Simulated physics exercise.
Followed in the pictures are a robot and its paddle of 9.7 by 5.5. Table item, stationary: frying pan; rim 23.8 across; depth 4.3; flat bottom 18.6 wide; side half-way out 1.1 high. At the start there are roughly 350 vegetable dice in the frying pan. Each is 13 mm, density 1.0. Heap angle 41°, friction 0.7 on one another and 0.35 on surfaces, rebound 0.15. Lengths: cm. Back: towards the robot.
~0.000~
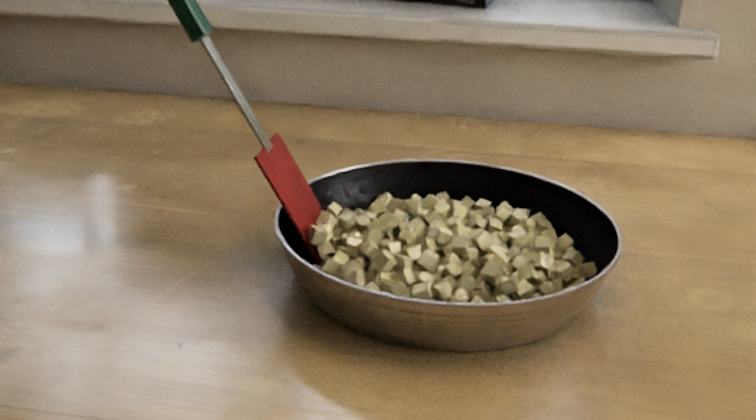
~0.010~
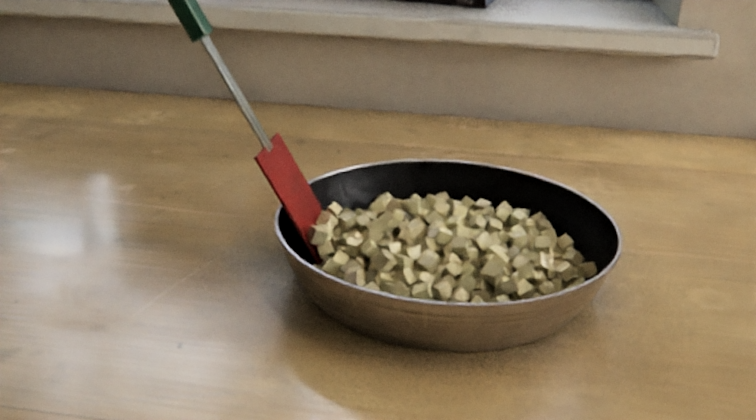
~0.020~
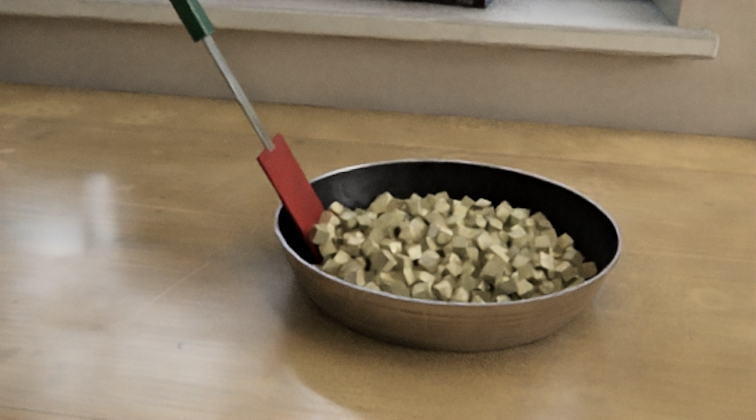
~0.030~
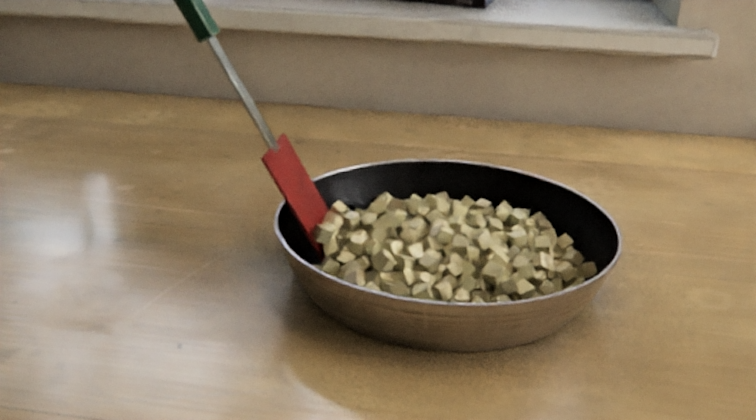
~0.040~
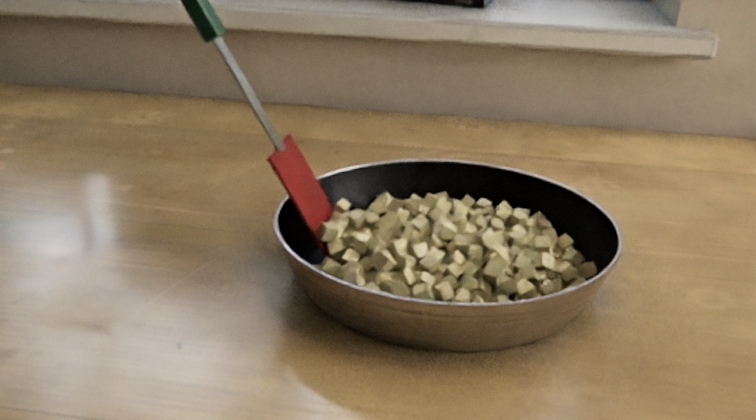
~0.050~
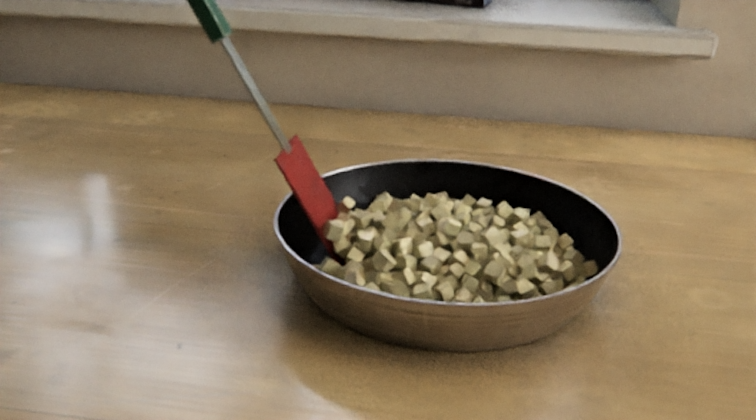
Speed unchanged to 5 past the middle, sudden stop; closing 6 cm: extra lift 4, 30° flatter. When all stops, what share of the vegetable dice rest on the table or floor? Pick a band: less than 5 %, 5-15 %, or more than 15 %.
It falls in the band less than 5 %.
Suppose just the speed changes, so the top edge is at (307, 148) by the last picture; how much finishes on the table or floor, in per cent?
That share would be about 10 percent.
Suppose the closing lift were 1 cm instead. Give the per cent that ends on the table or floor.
Roughly 0 percent of it.
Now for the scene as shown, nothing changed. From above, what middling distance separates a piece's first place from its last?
Distance: Around 1 cm.
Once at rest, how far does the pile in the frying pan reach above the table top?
It reaches about 6.0 cm.
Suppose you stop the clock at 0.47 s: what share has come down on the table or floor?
Roughly 0 percent of it.
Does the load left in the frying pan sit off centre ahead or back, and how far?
Ahead, by around 3.0 cm.
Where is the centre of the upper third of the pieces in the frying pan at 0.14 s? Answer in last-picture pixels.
At about (477, 241).
By 0.14 s, sloping 60°, highest piece 5 above the table; 352 in the frying pan.
By 0.23 s, sloping 46°, highest piece 7 above the table; 352 in the frying pan.
By 0.47 s, sloping 30°, highest piece 6 above the table; 351 in the frying pan, 1 on the blade or in flight.
By 1.52 s, sloping 30°, highest piece 6 above the table; 351 in the frying pan, 1 on the table or floor.
Final count, 351 in the frying pan, 1 on the table or floor. That is 0 % on the table or floor.
